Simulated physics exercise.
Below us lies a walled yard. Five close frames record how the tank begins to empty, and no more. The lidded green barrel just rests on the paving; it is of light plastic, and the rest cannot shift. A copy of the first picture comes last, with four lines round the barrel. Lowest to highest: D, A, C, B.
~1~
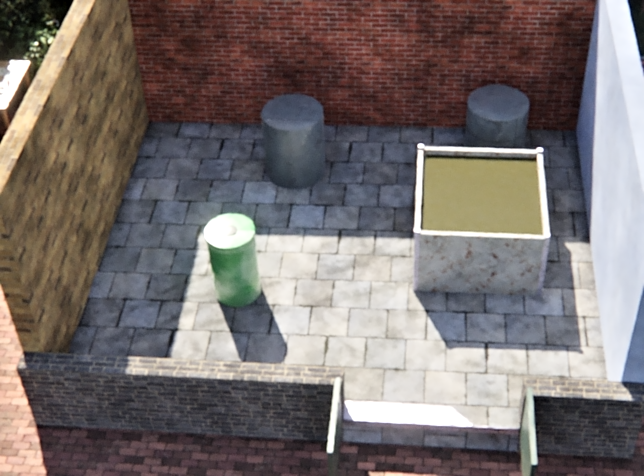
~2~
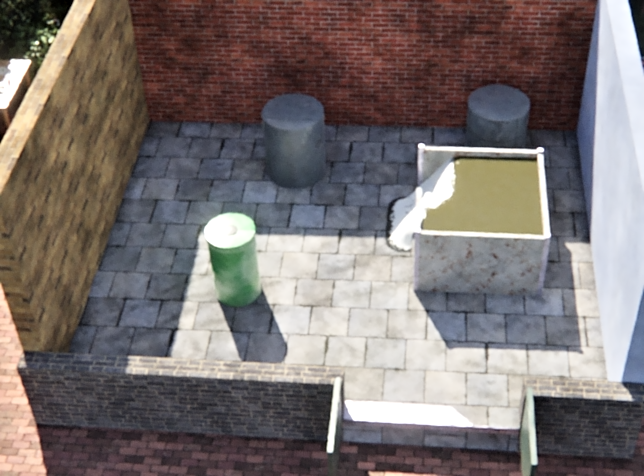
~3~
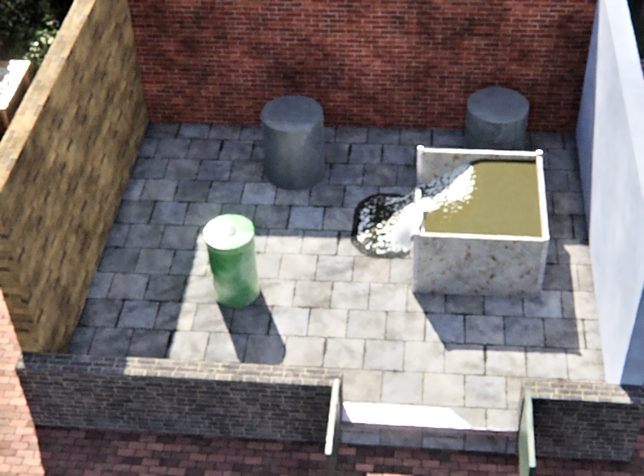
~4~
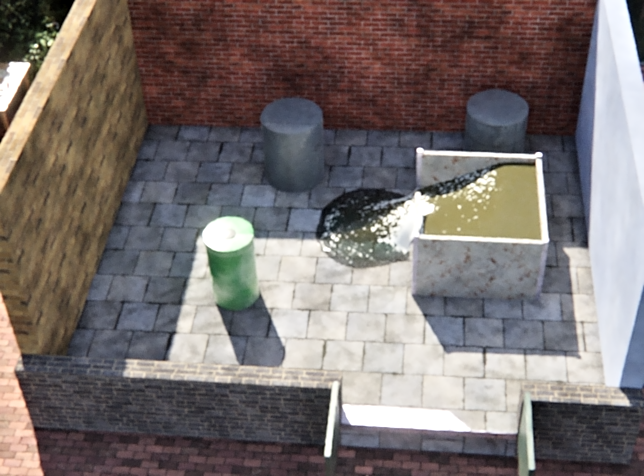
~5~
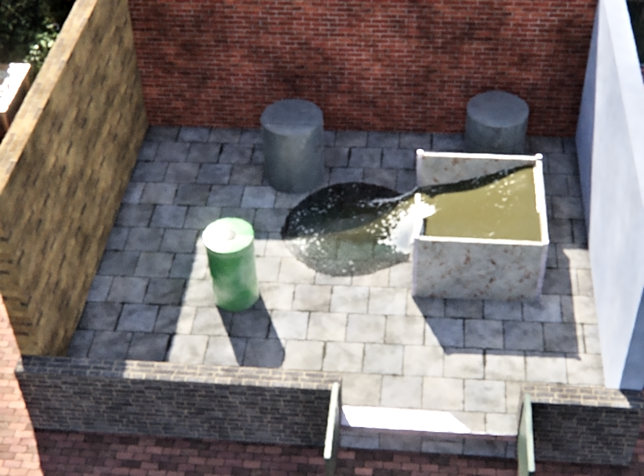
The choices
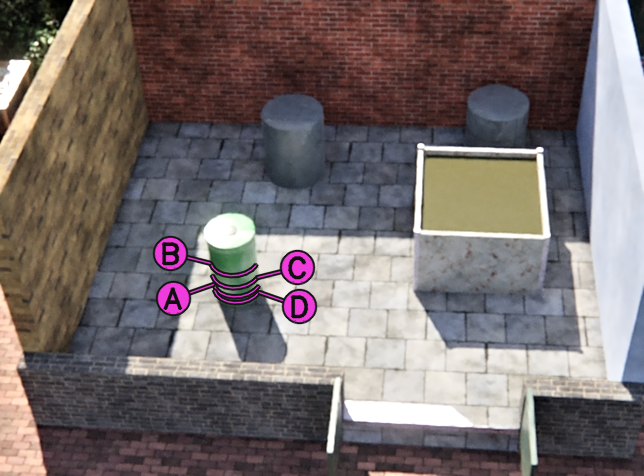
A walled yard paved in grey slabs is seen from high above, with a red brick wall at the back and a gap in the low front wall. A pale, square tank of murky yellow-green water stands at right, a green barrel at left, and two grey cylinders behind. Water bursts from the tank's left side, foaming white, and spreads leftward in a dark, widening pool, while the view barely shifts.
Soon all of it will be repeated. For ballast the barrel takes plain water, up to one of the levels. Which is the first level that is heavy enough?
It is A.
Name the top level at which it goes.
It is D.
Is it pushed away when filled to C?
No.
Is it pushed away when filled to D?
Yes, it does.
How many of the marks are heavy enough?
Three of the four.
On the marked copy, A at (233, 296); B at (230, 275); C at (232, 287); D at (234, 302); from the bottom up D, A, C, B.
With A, it shifts by a finger or two and stays.
With B, it does not move.
With C, it does not move.
With D, it is pushed about its own width away.
